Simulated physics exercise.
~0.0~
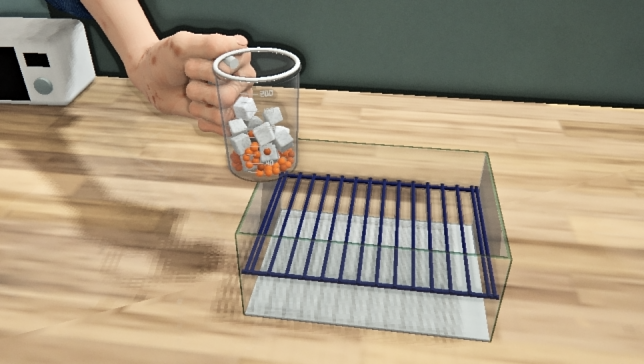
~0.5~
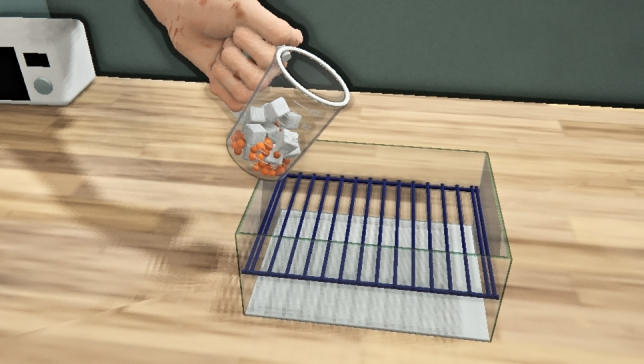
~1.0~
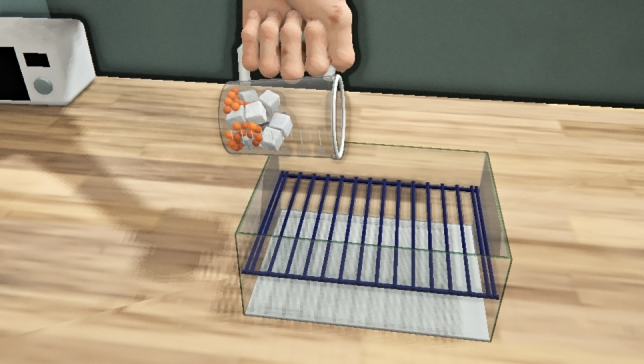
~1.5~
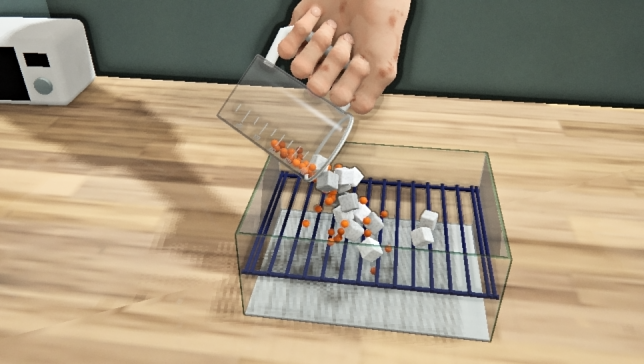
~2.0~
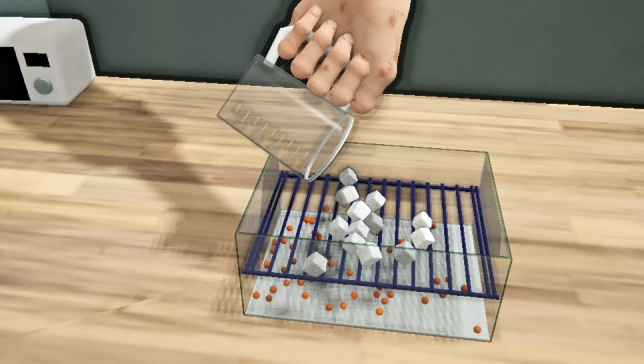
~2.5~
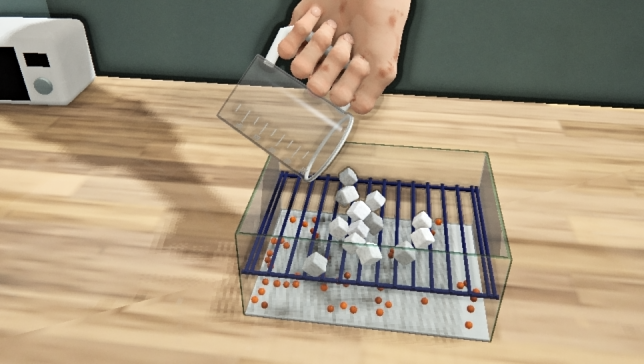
Hand tipping a clear cup of white cubes and orange beads over a wire rack, cubes staying on top, beads dropping through.
